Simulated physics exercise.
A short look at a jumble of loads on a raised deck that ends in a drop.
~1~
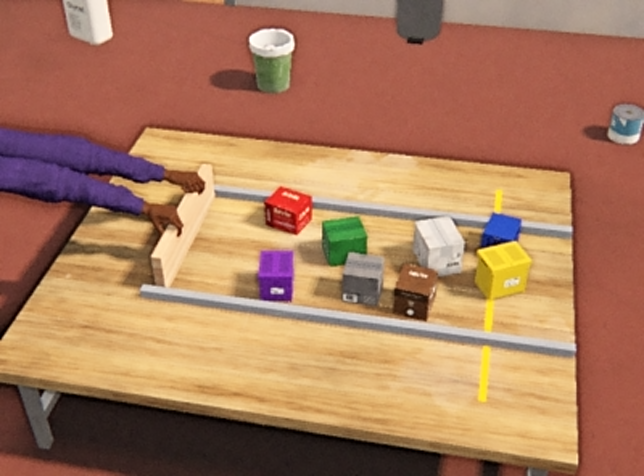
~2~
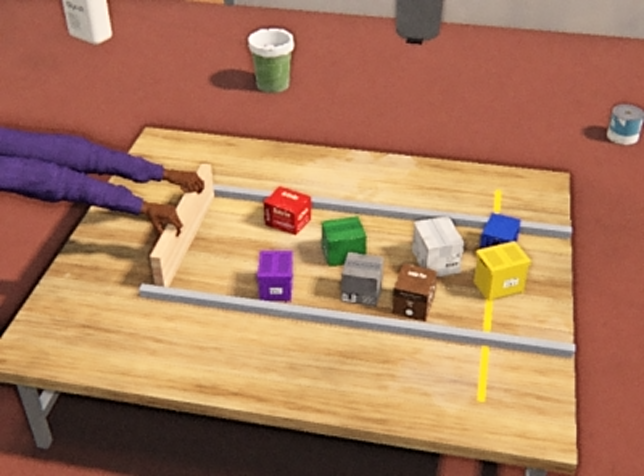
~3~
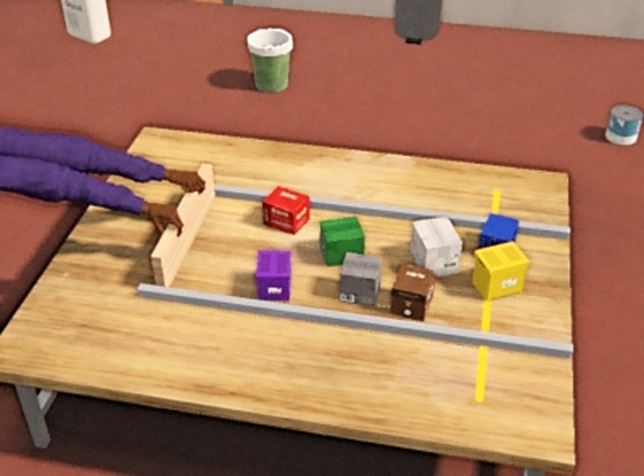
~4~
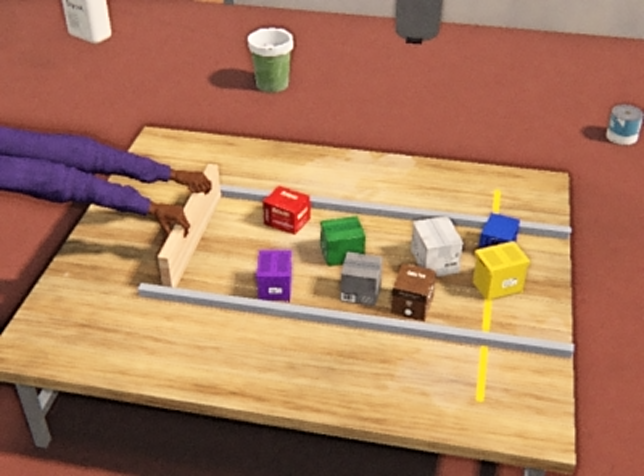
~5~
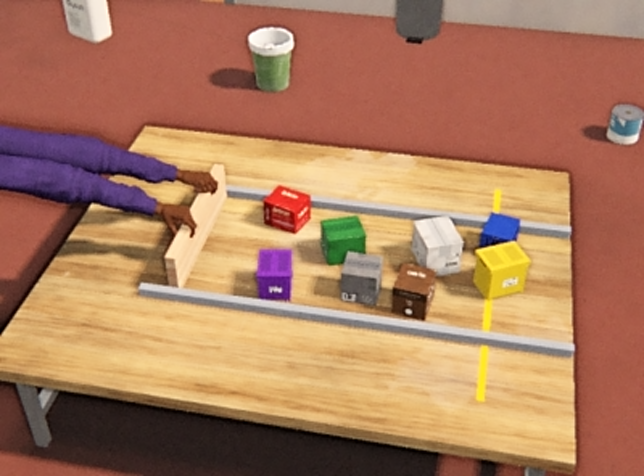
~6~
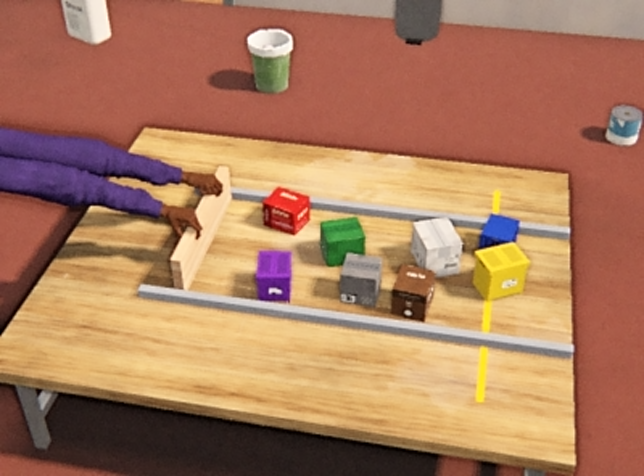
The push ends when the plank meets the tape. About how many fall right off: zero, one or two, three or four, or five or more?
In the end the number that fall off is one or two.
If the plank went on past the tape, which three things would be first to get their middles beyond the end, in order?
The order is the brown box, the yellow tote, the blue crate.
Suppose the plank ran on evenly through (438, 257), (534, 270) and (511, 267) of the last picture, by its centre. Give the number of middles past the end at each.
The counts: 0, 5 and 3.
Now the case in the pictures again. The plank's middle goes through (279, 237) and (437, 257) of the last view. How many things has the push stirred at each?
The counts are 2 and 8.
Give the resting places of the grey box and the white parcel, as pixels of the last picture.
The grey box at (543, 305), the white parcel at (547, 256).
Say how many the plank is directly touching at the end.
The number is 3.
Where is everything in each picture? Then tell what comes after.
Yellow tote (502, 272); blue crate (501, 237); white parcel (438, 247); plank (186, 225); tape (492, 281), in the first frame.
Blue crate (500, 237); purple tote (276, 277), in the second frame.
White parcel (435, 247); red box (286, 211), in the third frame.
Yellow tote (500, 272); green box (343, 241), in the fourth frame.
Blue crate (500, 237); brown box (414, 292), in the fifth frame.
Yellow tote (500, 273); blue crate (499, 238); white parcel (436, 248); plank (203, 227); tape (490, 282), in the sixth frame.
A little later, none off yet; yellow tote at rest near (500, 273); blue crate at rest near (499, 238); white parcel at rest near (436, 248).
Next, none off yet; yellow tote moving near (502, 273); blue crate at rest near (499, 238); white parcel shifted a little near (453, 249).
When it is over, the number that fall off is one or two; down, brown box.
